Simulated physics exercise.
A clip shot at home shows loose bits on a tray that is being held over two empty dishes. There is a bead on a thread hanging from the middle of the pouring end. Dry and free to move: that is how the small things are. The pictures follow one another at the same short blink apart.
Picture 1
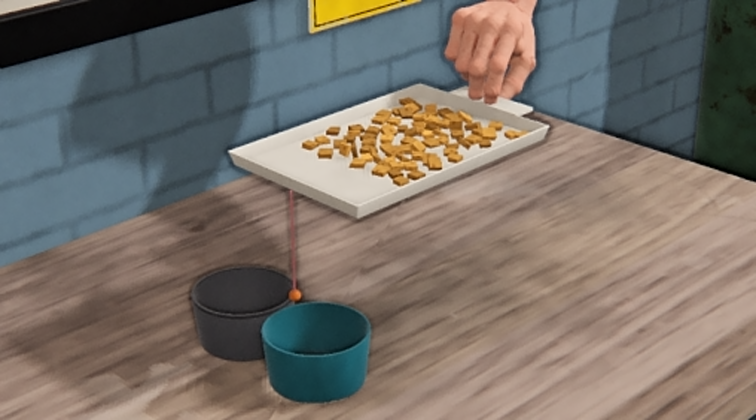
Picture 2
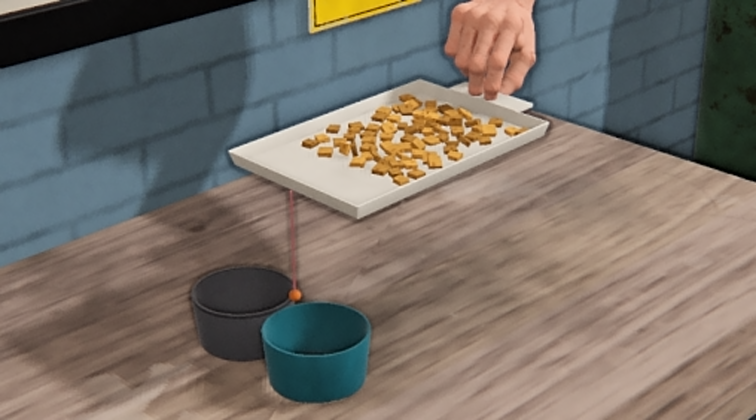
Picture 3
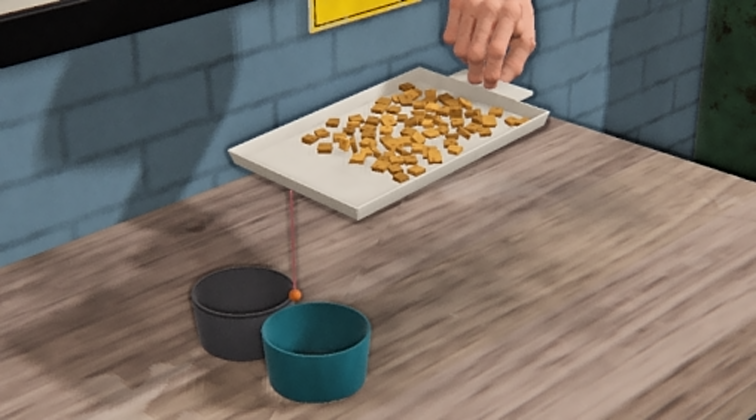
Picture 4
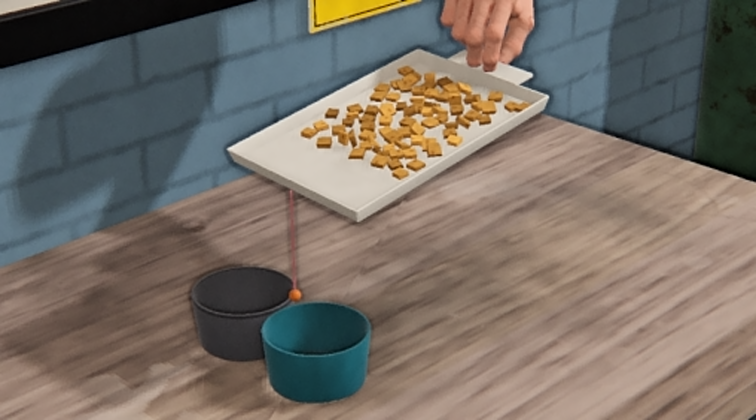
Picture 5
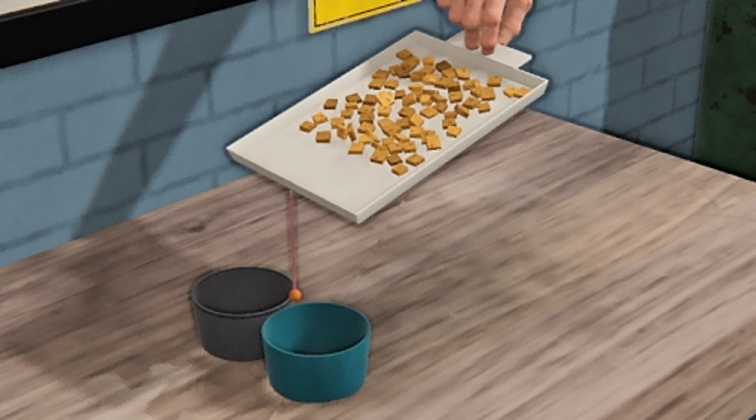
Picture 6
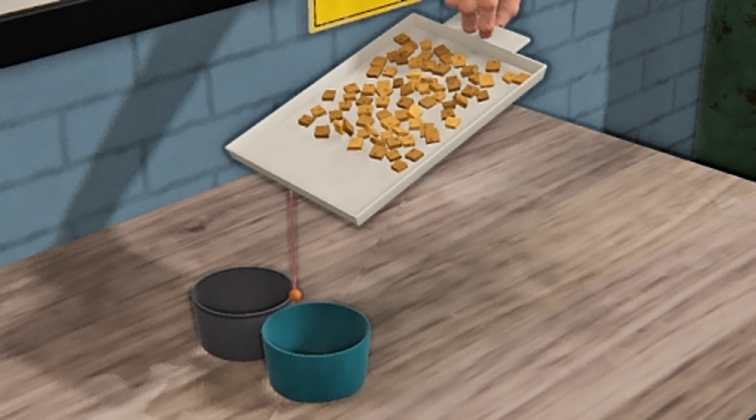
At first, a hand holds a pale tray of small golden-brown squares almost level above a dark grey dish and a teal one, an orange bead hanging beneath. The hand then raises the far end, slanting the tray gradually more steeply toward its near right corner, while the squares shift only slightly.
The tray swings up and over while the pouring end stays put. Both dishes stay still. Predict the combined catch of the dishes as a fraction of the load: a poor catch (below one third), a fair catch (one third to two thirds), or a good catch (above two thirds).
The dishes reach a third but not beyond two thirds of the load.
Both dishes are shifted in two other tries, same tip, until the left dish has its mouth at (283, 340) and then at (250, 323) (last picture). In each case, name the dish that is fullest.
Trial 1: The one on the left side. Trial 2: The one on the right side.
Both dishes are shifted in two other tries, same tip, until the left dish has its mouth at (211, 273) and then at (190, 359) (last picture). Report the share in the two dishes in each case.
In order: 20 percent and 0 percent.
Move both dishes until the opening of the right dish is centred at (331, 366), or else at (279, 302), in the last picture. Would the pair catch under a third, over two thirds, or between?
To begin with: More than two thirds; after that: Below one third.
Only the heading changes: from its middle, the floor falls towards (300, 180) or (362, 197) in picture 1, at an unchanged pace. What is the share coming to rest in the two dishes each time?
I'd put it at some 60 % and then some 50 %.
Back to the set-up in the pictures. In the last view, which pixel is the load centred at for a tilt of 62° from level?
The load is centred near (331, 195).
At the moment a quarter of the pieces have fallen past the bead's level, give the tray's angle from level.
A tilt of roughly 75°.
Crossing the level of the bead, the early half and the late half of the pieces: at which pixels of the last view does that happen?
The opening half passes (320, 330), the closing half (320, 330).
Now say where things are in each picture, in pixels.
The first picture shows corners of the pouring end (235, 151) and (358, 203), level; middle of the load (409, 142), cereal squares; left dish (205, 328); right dish (277, 369); bead on its thread (295, 295).
The second picture shows corners of the pouring end (235, 151) and (358, 204), level; middle of the load (409, 140).
The third picture shows corners of the pouring end (234, 150) and (358, 206), tipped barely, lowest at the right corner; middle of the load (409, 133).
The fourth picture shows corners of the pouring end (233, 148) and (357, 208), tipped a little, lowest at the right corner; middle of the load (408, 123).
The fifth picture shows corners of the pouring end (232, 147) and (357, 211), tipped a little, lowest at the right corner; middle of the load (407, 113).
The sixth picture shows corners of the pouring end (231, 146) and (356, 213), tipped clearly, lowest at the right corner; middle of the load (405, 103); left dish (205, 328); right dish (277, 369).
Just after the last frame, tray tipped steeply; the larger part on the tray; roughly a quarter in the air.
A moment on, tray tipped right over; roughly a quarter on the tray; roughly a third in the right dish; just a few in the left dish; roughly a quarter outside both; roughly a quarter in the air.
Further on, tray tipped past a quarter turn; roughly half in the right dish; just a few in the left dish; roughly half outside both.
When it is over, tray tipped past a quarter turn; roughly half in the right dish; just a few in the left dish; roughly half outside both.
